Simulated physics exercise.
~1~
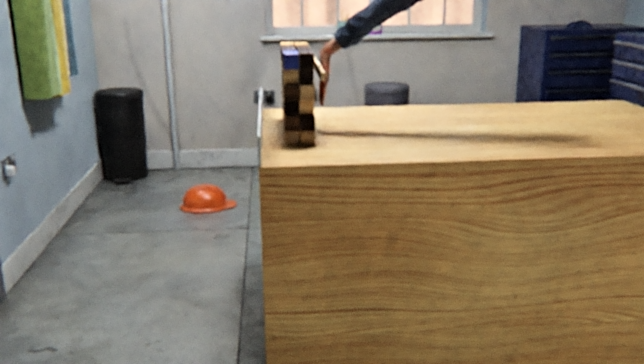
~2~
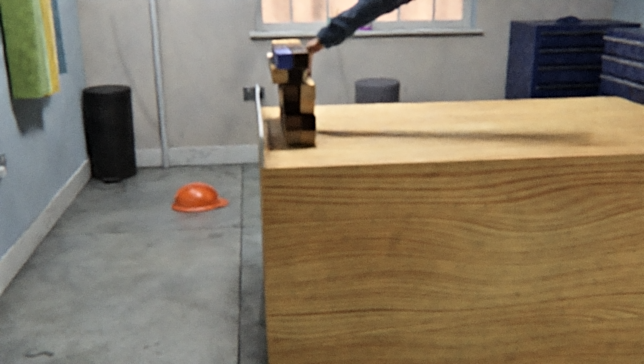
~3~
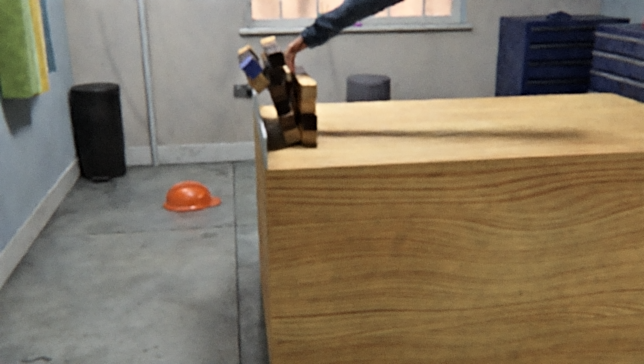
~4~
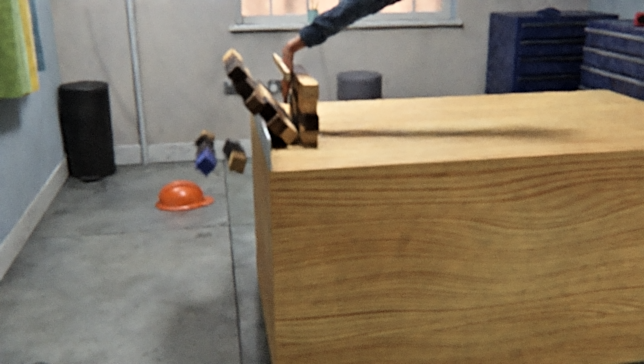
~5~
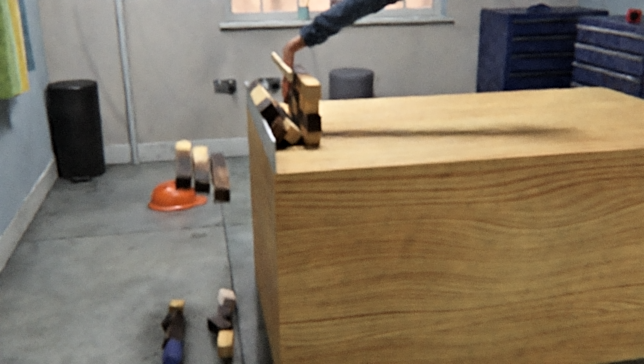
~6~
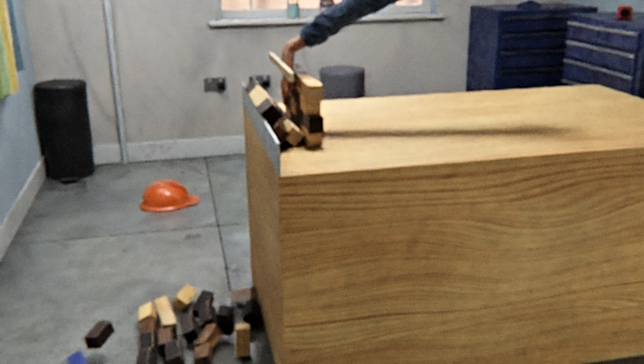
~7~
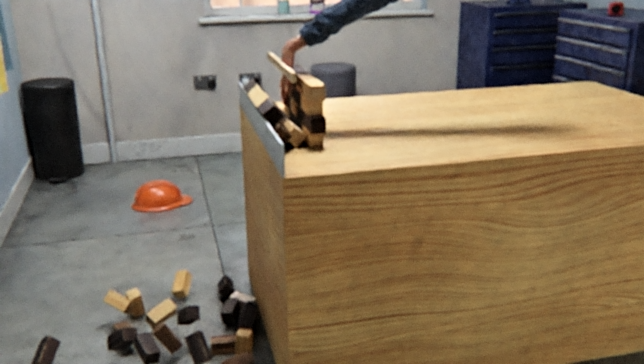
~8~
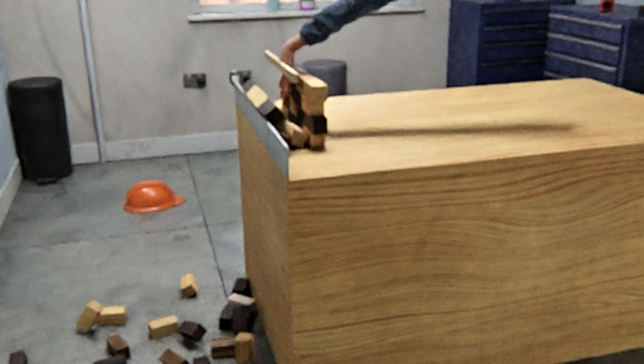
At first, a hand in a dark blue sleeve holds an upright strip of wood behind a tall stack of light and dark wooden blocks, one of them blue, near the left end of a large wooden bench. The hand pushes left, and the upper part of the stack leans toward the edge. The top breaks apart, and the blue block tumbles over the brink with others following. They hit the grey floor and scatter near an orange hard hat. The hand stops, leaving the remaining blocks slumped against the low edge board and the strip.
